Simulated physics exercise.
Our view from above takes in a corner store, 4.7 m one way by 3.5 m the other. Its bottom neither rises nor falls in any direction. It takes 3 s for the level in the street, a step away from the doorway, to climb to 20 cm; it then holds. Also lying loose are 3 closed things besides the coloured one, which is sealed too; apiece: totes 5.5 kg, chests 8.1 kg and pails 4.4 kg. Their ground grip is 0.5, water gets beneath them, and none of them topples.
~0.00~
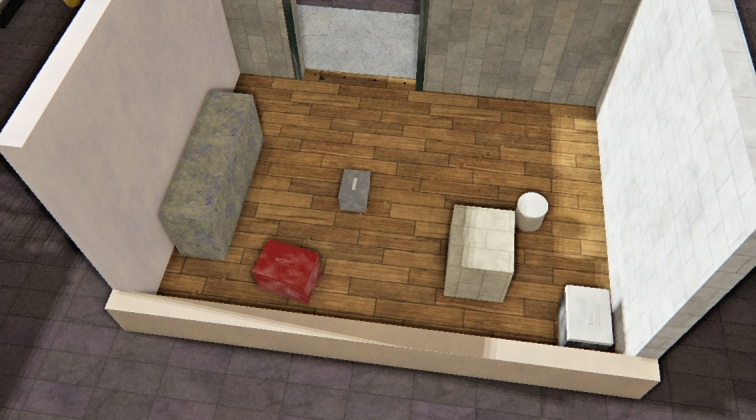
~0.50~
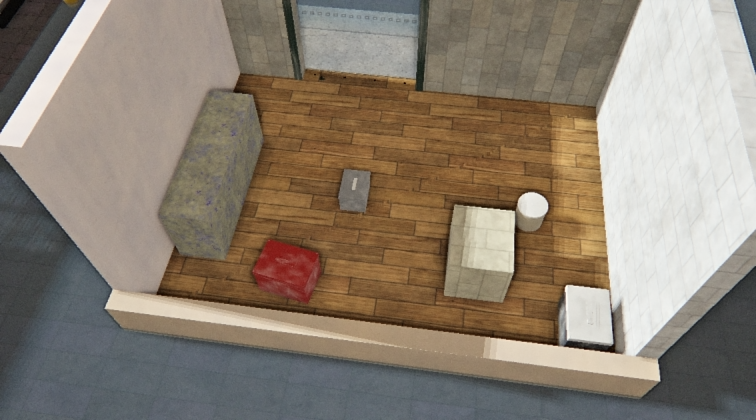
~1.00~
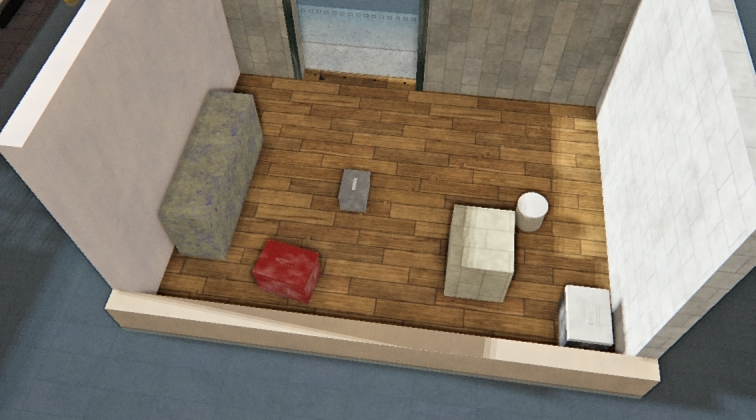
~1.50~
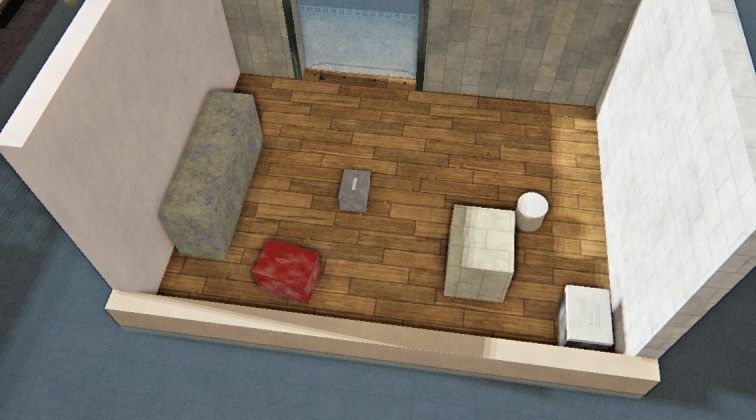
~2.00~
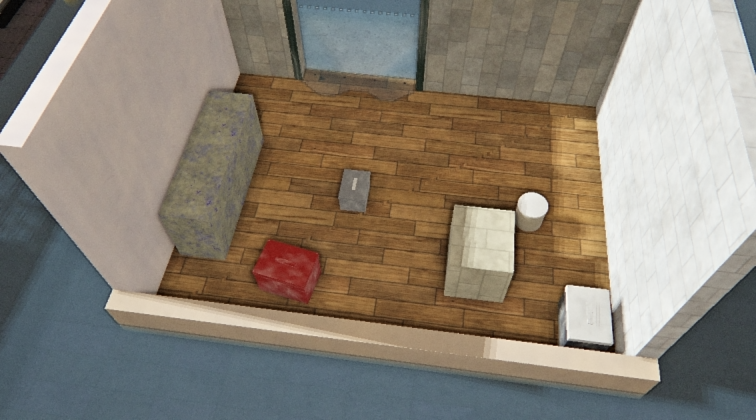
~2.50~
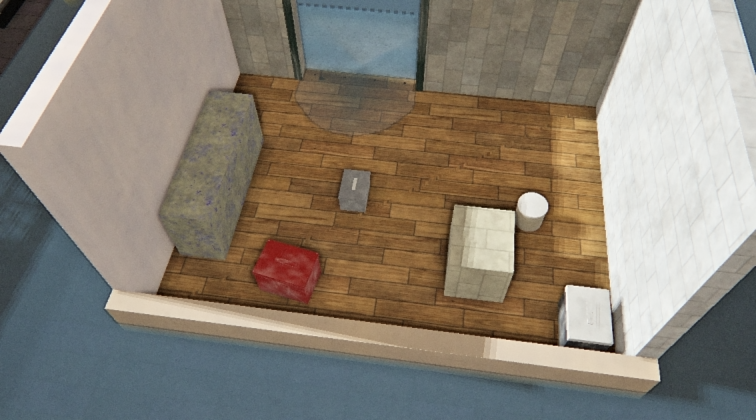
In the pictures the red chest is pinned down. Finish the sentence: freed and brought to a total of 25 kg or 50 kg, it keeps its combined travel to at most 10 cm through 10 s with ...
It does so with only the 50 kg total.
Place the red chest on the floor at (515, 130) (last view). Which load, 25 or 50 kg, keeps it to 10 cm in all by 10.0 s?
Outcome - success with both.
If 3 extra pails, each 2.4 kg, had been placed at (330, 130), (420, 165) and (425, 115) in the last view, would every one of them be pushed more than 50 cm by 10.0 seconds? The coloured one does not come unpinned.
In the order given, beyond the mark, then beyond the mark, and last within the mark.
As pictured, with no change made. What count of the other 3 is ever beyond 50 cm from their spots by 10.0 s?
The answer here is 3.
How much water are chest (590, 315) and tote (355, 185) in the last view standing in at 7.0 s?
Close to 7 and 11 centimetres.
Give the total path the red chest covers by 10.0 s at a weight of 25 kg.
Total path: Roughly 140 cm.
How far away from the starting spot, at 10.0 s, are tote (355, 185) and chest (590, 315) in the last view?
The first is 200 cm from its start, the second 200 cm.
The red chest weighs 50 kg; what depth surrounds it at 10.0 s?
About 14 cm.
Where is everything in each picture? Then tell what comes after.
The first picture shows the red chest at (286, 262), on the bottom; 0.0 m2 under water; 0 of 4 have shifted.
The second picture shows the red chest at (286, 262) rests on the ground; water covers 0.0 m2; 0 of 4 have shifted.
The third picture shows the red chest at (286, 262) rests on the ground; water covers 0.0 m2; 0 of 4 have shifted.
The fourth picture shows the red chest at (286, 262) rests on the ground; 0.0 m2 under water; 0 of 4 have shifted.
The fifth picture shows the red chest at (286, 262), on the bottom; 0.2 m2 under water; 0 of 4 have shifted.
The sixth picture shows the red chest at (286, 262) rests on the ground; water covers 1.0 m2; 0 of 4 have shifted.
After 3.5 s the red chest would be 0 cm from its start with 25 kg and 0 cm from its start with 50 kg; 0 cm of water round it then.
After 4.5 s the red chest would be 0 cm from its start with 25 kg and 0 cm from its start with 50 kg; 4 cm of water round it then.
After 7.0 s the red chest would be 16 cm from its start with 25 kg and 0 cm from its start with 50 kg; 12 cm of water round it then.
After 10.0 s the red chest would be 107 cm from its start with 25 kg and 0 cm from its start with 50 kg; 14 cm of water round it then.
